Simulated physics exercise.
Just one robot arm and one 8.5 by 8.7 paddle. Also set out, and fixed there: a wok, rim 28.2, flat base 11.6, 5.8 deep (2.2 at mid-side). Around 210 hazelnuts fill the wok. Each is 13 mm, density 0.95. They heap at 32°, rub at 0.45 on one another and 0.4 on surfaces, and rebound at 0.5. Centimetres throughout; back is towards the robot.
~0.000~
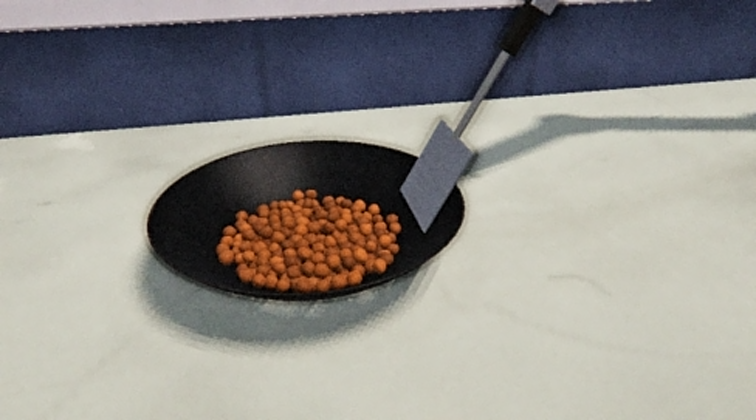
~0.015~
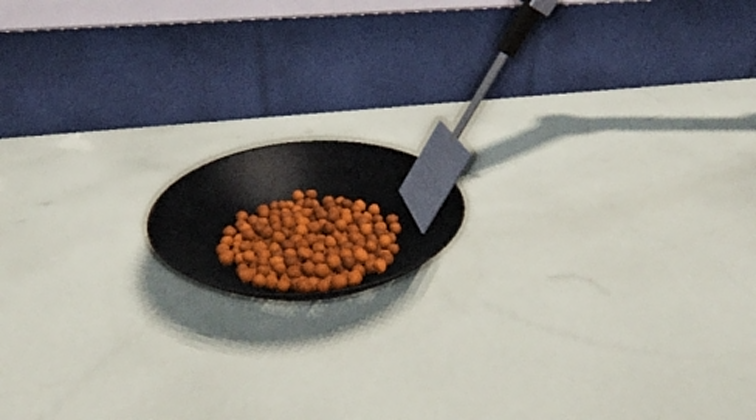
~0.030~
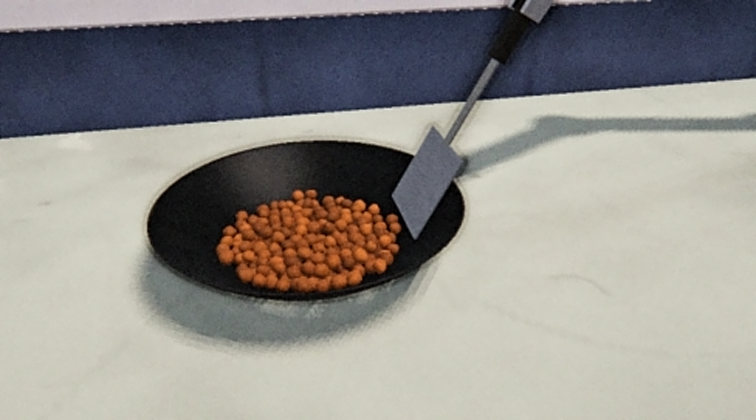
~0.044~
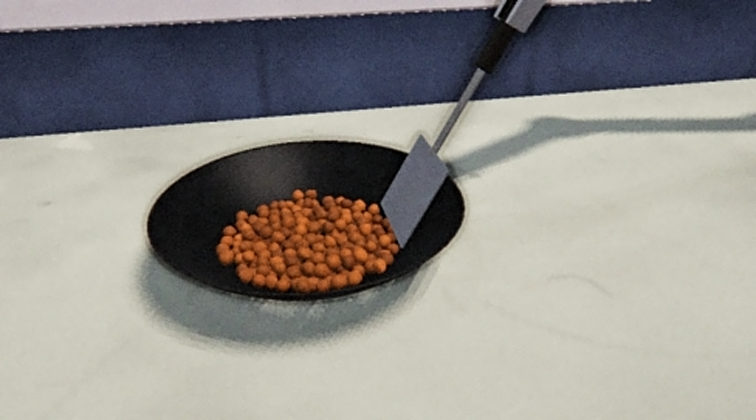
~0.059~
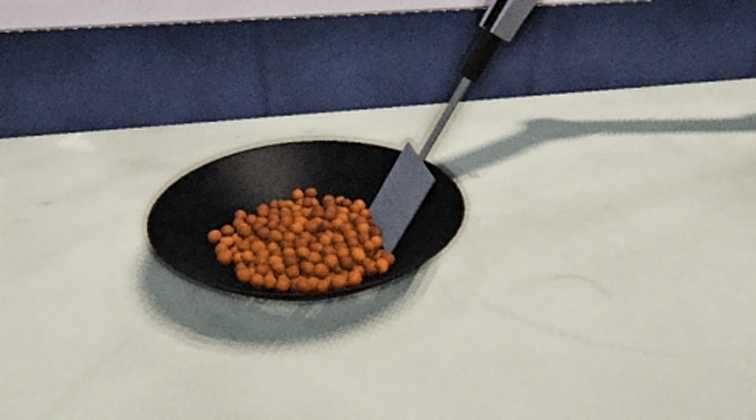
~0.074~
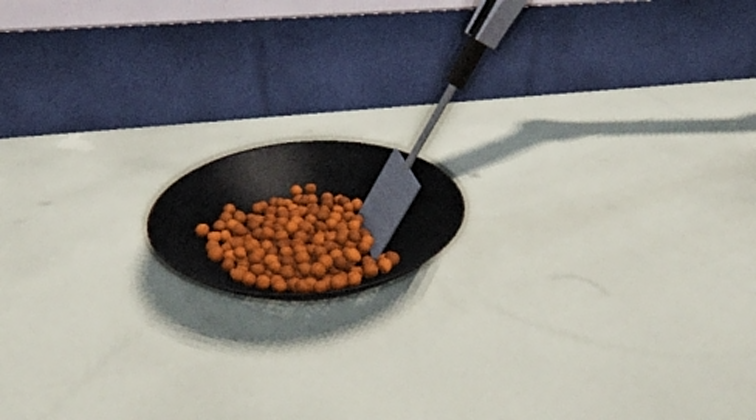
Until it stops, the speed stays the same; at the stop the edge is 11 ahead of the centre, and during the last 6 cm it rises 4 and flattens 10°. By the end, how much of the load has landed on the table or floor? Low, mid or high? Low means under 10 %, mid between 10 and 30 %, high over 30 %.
High.
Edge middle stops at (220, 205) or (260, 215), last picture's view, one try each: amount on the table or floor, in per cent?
Some 25 and 0 per cent.
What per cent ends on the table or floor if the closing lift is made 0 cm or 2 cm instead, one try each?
55 and 45 %.
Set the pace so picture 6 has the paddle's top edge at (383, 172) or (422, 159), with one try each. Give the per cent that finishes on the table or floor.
55 % and 35 %.
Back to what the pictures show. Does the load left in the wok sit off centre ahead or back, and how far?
The balance point lies close to 3.0 cm ahead.
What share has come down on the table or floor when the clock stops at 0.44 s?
Around 25 %.
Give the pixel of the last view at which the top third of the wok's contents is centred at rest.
It is centred near (248, 248).
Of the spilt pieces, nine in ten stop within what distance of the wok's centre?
Distance: Approx. 60 cm.
By 0.14 s, sloping 61°, highest piece 6 above the table; 212 in the wok.
By 0.21 s, sloping 59°, highest piece 8 above the table; 210 in the wok, 2 on the blade or in flight.
By 0.44 s, sloping 51°, highest piece 15 above the table; 123 in the wok, 57 on the table or floor, 32 on the blade or in flight.
By 1.49 s, sloping 51°, highest piece 3 above the table; 123 in the wok, 89 on the table or floor.
Final count, 123 in the wok, 89 on the table or floor. That is 42 % on the table or floor.
